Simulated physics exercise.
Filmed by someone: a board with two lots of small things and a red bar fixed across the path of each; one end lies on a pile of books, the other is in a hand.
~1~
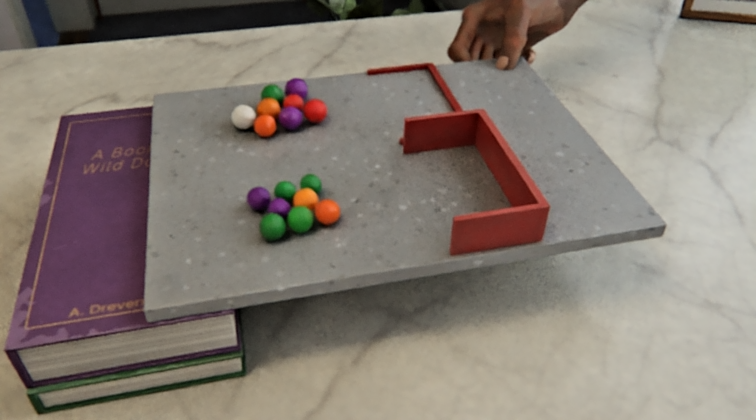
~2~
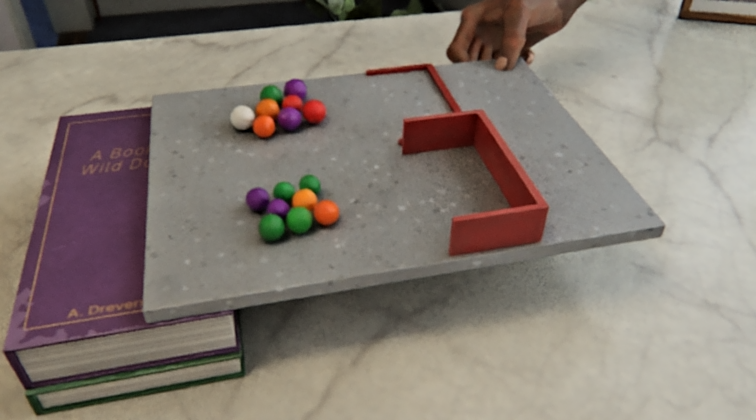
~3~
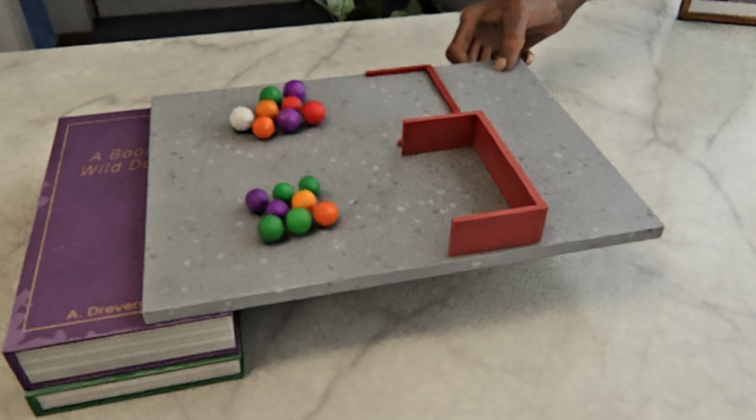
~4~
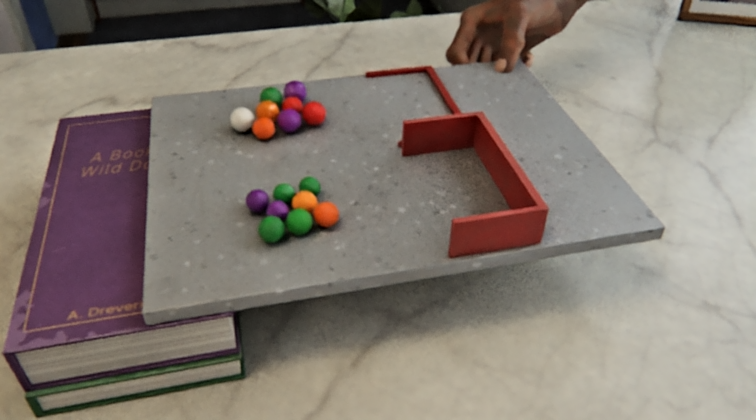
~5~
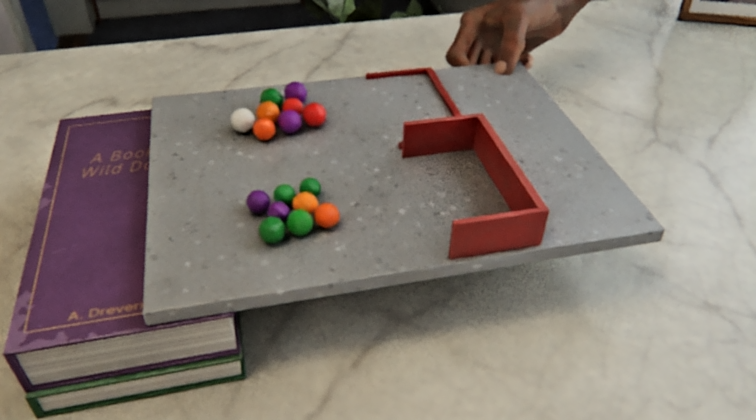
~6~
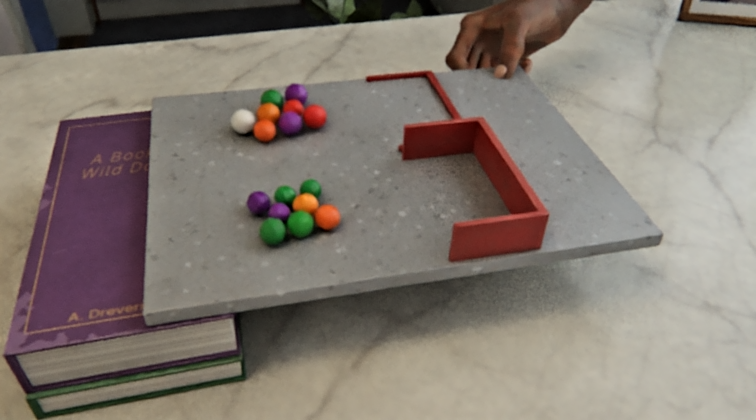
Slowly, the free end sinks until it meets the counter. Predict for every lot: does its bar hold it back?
As I see it, the front lot is kept back. The back lot gets past.
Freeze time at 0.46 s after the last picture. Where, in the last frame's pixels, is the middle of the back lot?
Its middle is roughly at (326, 123) in the last frame.
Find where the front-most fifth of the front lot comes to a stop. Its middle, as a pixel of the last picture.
Near (474, 207).
Then, 0.46 s on from there, board sloping at 8°; front lot on its way down; back lot on its way down.
Then, 0.87 s on from there, board resting at 12°; front lot has reached its bar; back lot near two thirds past its bar.
Then, 1.21 s on from there, board resting at 12°; front lot has reached its bar; back lot the bulk past its bar.
In the end, board resting at 12°; front lot gathered behind its bar; back lot the bulk past its bar.
